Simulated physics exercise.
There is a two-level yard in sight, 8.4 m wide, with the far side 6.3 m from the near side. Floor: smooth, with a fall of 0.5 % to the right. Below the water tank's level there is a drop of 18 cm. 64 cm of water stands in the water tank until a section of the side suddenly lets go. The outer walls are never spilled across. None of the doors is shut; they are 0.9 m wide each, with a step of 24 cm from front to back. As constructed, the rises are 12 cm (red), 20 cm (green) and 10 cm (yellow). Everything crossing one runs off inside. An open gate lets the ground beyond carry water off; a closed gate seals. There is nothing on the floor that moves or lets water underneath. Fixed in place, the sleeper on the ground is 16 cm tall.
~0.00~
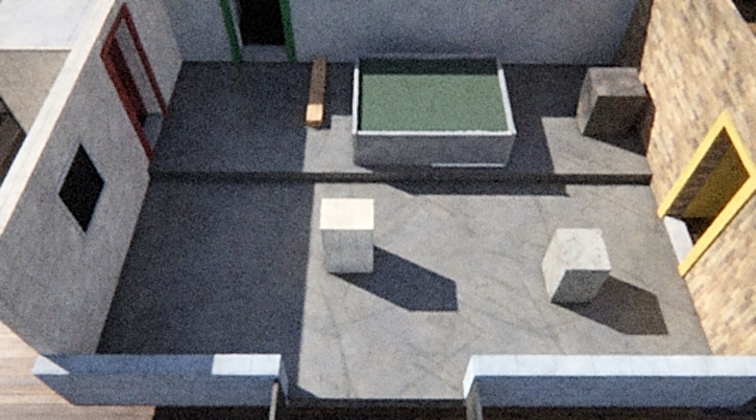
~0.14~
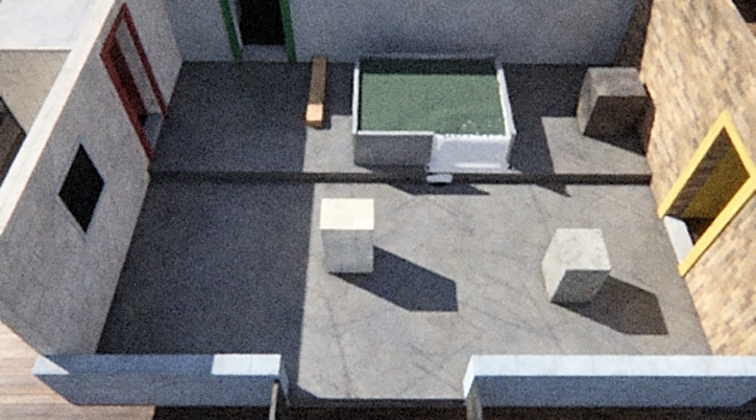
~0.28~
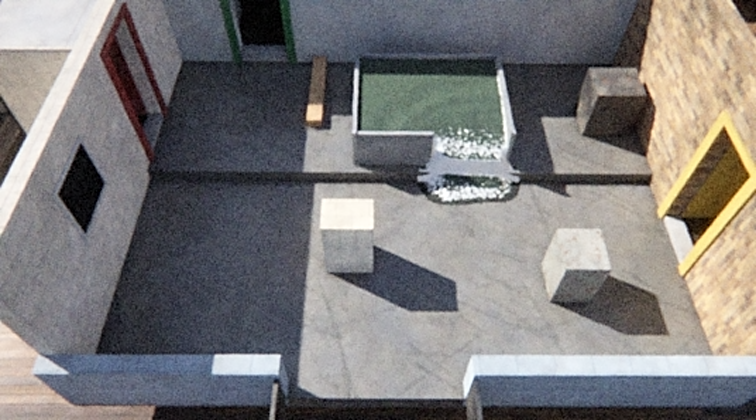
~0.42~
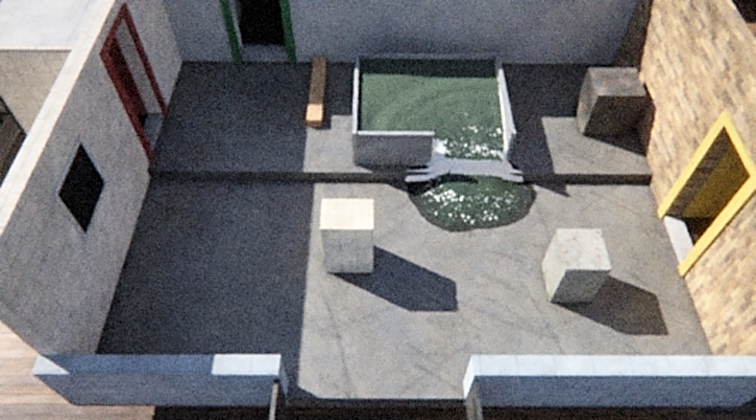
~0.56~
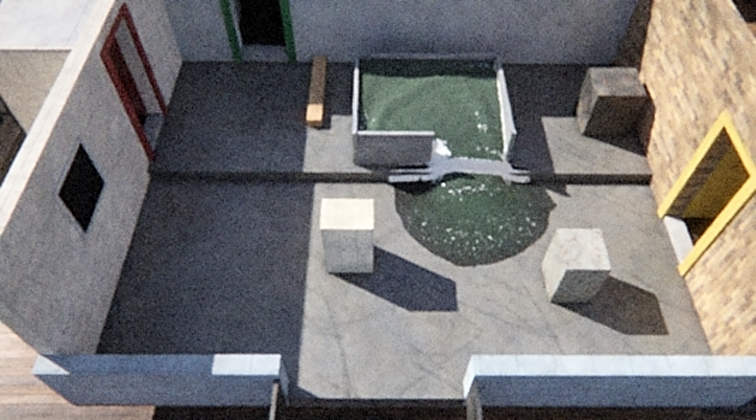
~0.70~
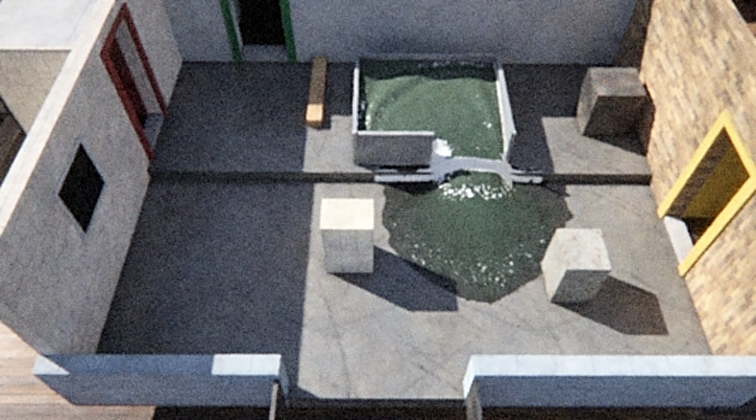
Green water pours from a gap in the tank's front and spreads across the lower yard.
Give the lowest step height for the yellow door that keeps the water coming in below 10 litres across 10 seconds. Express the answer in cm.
I would say about 18 cm.
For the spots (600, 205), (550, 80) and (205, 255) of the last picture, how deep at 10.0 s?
10, 0 and 2 cm, respectively.
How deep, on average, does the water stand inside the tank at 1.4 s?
Around 45 cm on average.
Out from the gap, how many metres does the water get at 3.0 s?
Around 4.8 m from the gap.
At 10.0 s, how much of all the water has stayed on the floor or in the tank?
Roughly 66 percent of the water remains.
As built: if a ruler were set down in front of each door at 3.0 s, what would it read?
Depths, in cm - red: 0, green: 0, yellow: 16.
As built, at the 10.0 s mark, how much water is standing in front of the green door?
The depth there is around 0.0 cm.
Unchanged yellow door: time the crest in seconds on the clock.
Approximately 2.6 s.
After 1.4 s water covers 25 % of the floor, deepest (39 cm) near (484, 166); it has not reached the yellow door.
After 3.0 s water covers 30 % of the floor, deepest (34 cm) near (539, 380); 16 cm at the yellow door, 38 litres in over its 10 cm step.
After 10.0 s water covers 55 % of the floor, deepest (14 cm) near (663, 235); 12 cm at the yellow door, 97 litres in over its 10 cm step.
At the yellow door as built, the water arrived by 2.0 s and peaked near 18 cm at 2.6 s.
With a step of 16.5 cm, 15 litres would have come in within the 10 s; with 19.5 cm, 6 litres. So under 10 litres takes about 18 cm.
